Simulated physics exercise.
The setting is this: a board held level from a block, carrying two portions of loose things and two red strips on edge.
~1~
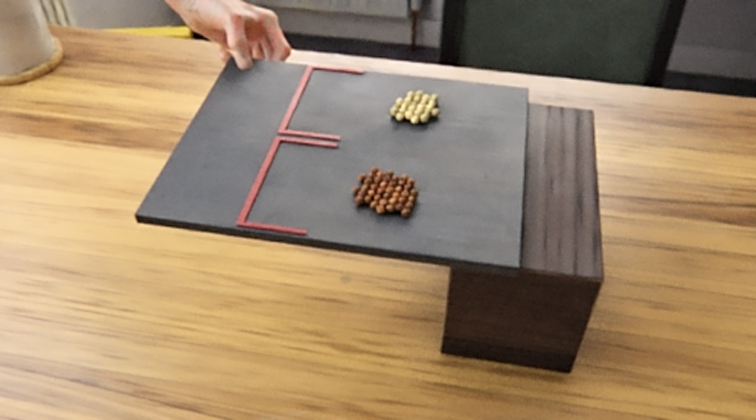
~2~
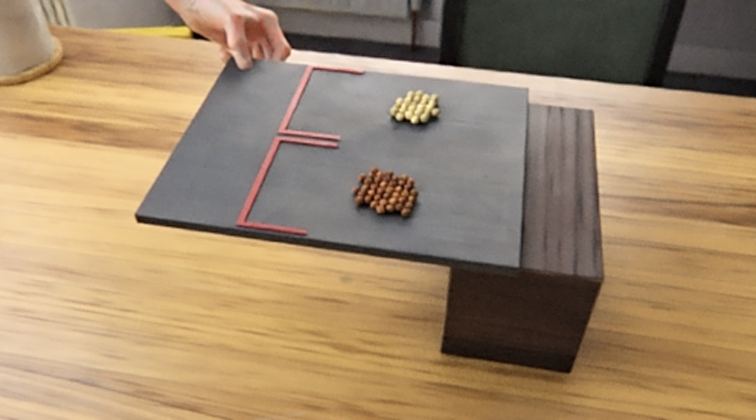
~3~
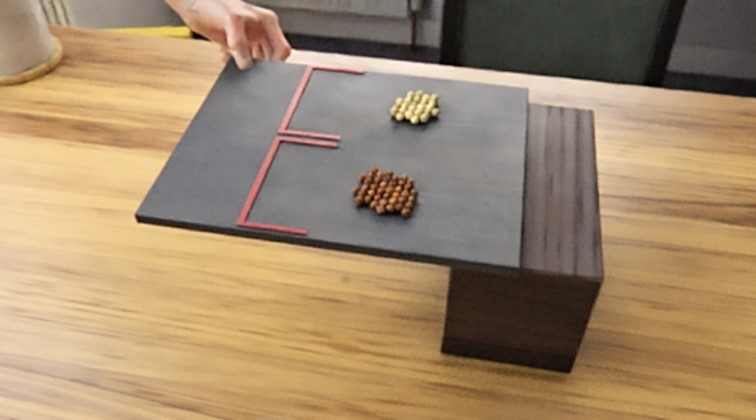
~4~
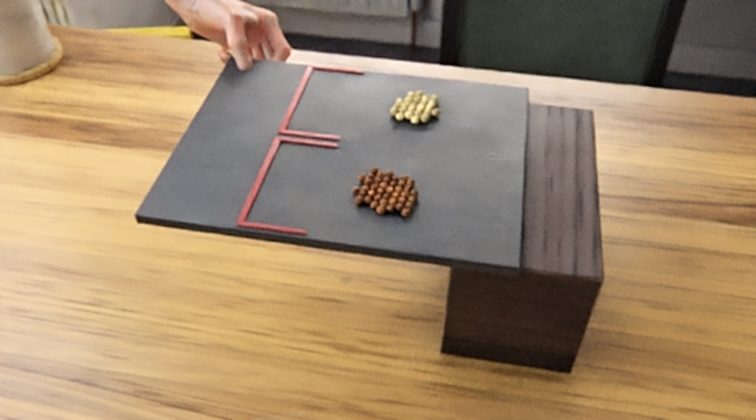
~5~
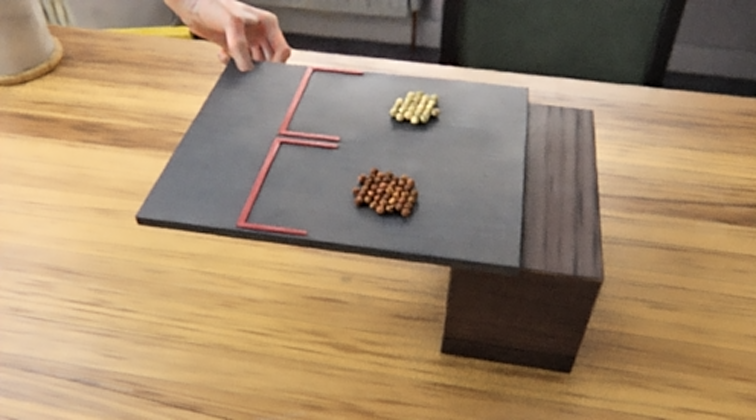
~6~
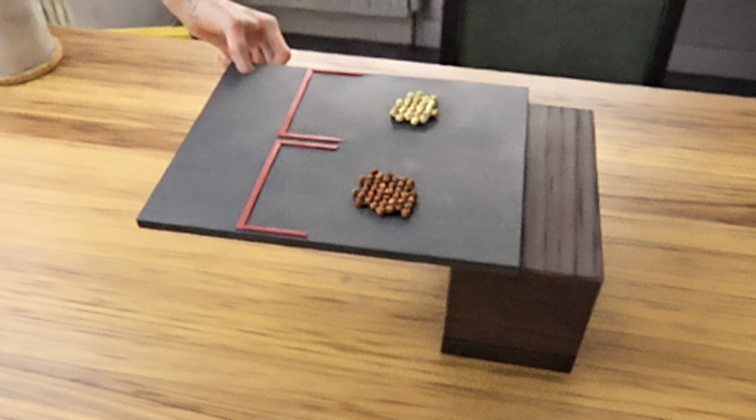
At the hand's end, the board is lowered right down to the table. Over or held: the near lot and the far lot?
In the end near lot: Unrestrained. Far lot: Unrestrained.
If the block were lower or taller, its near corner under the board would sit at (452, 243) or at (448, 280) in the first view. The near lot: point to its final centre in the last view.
The first gives (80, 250), the second gives (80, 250).
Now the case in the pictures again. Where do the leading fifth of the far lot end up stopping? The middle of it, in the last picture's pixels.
Around (103, 178).
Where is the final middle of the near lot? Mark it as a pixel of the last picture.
Near (95, 251).
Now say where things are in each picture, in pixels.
In the first picture, held end of the board at (150, 213), level; block at (520, 227), tall, over half the board's length; near lot at (390, 191), some cereal balls; far lot at (415, 105), a few soya beans; near bar at (260, 178), much lower than a piece; far bar at (297, 97), much lower than a piece.
In the second picture, held end of the board at (150, 213), level; far lot at (415, 105).
In the third picture, held end of the board at (150, 213), level; near lot at (390, 191).
In the fourth picture, held end of the board at (150, 213), level; far lot at (415, 105).
In the fifth picture, held end of the board at (150, 215), level; near lot at (390, 192).
In the sixth picture, held end of the board at (151, 218), down by 1°; block at (520, 227); near lot at (390, 192), not moving; far lot at (414, 106), not moving; near bar at (260, 182); far bar at (297, 100).
Then, 0.90 s after the last picture, board sloping at 16°; near lot on its way down; far lot on its way down.
Then, 1.70 s after the last picture, board sloping at 29°; near lot nearly all past its bar; far lot all past its bar.
Then, 2.37 s after the last picture, board resting at 31°; near lot nearly all past its bar; far lot all past its bar.
At rest, board resting at 31°; near lot nearly all past its bar; far lot all past its bar.
